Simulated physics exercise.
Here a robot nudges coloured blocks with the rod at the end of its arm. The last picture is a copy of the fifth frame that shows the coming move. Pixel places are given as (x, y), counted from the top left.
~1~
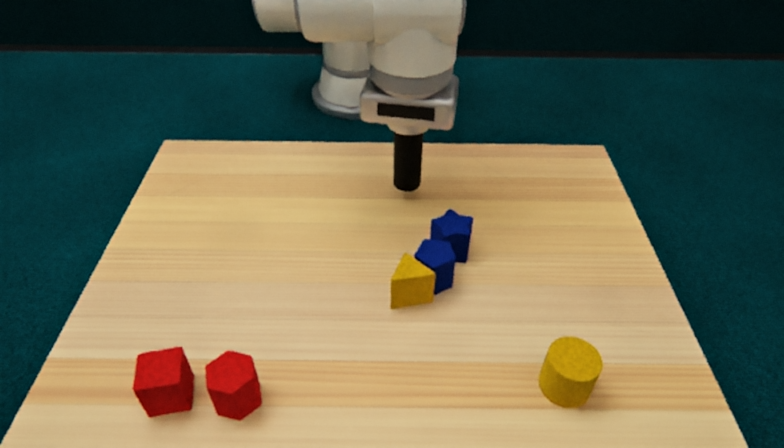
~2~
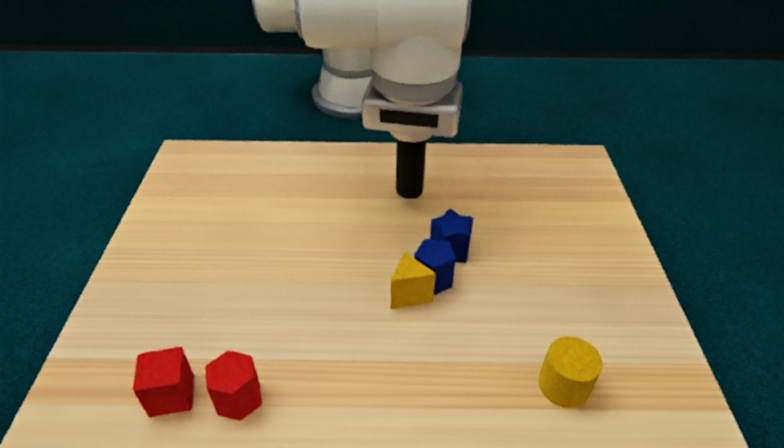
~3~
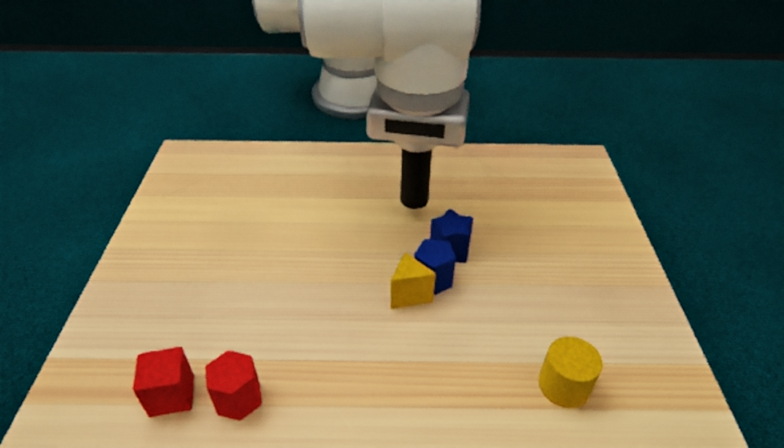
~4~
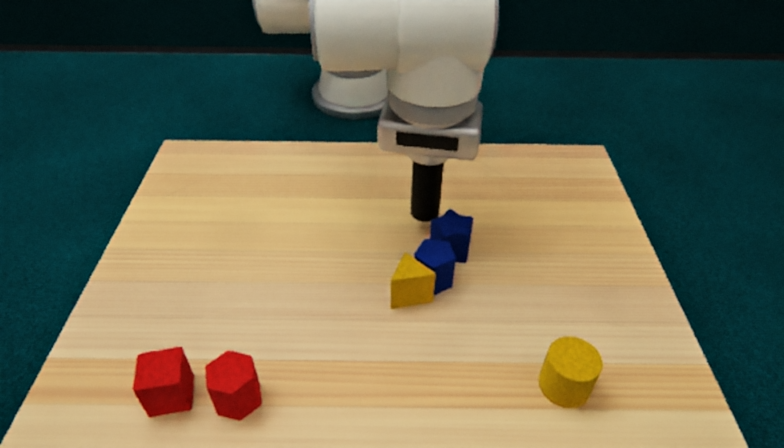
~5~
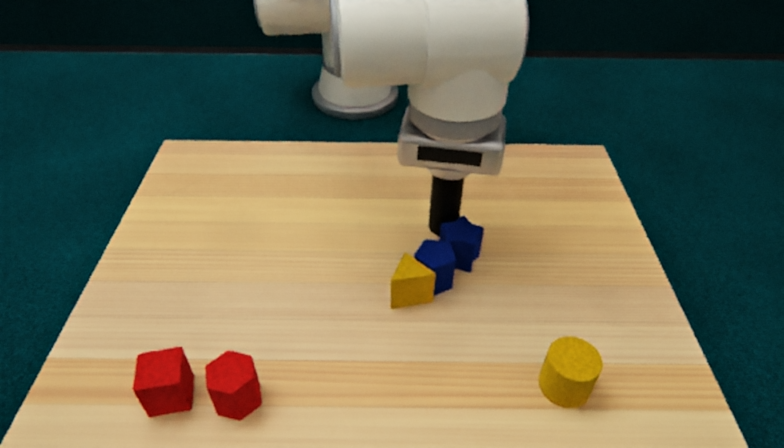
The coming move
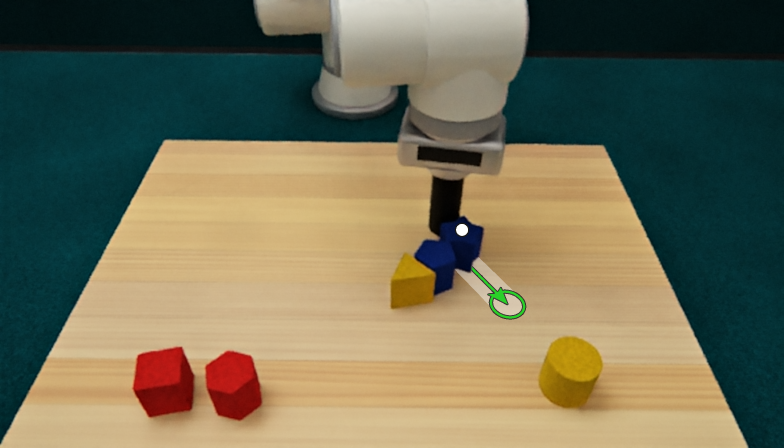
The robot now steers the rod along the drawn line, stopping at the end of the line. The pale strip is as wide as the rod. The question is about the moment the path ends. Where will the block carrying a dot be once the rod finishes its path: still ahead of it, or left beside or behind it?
At the end of the path, the rod is still pushing the block carrying a dot ahead of it.
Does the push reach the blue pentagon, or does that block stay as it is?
The blue pentagon is moved.
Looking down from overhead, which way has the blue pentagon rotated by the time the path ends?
Looking down, my answer is that the blue pentagon rotates clockwise.
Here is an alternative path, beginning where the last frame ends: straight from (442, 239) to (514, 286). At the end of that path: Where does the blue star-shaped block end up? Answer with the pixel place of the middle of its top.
Its top centre is at about (524, 282).
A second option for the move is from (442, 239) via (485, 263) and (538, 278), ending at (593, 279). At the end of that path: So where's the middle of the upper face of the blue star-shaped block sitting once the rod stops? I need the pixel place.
Its top middle is near (516, 268).
Drawn move, from (442, 239) to (507, 304); the dot is on the blue star-shaped block.
On the path given first. One third of the way, rod (465, 248); blue pentagon (444, 260), turned 40° clockwise; blue star-shaped block (487, 252).
Two thirds of the way, rod (488, 269); blue pentagon (444, 260), turned 40° clockwise; blue star-shaped block (511, 275).
At the end, rod (510, 292); yellow triangle still; blue pentagon (444, 260), turned 40° clockwise; blue star-shaped block (537, 300).
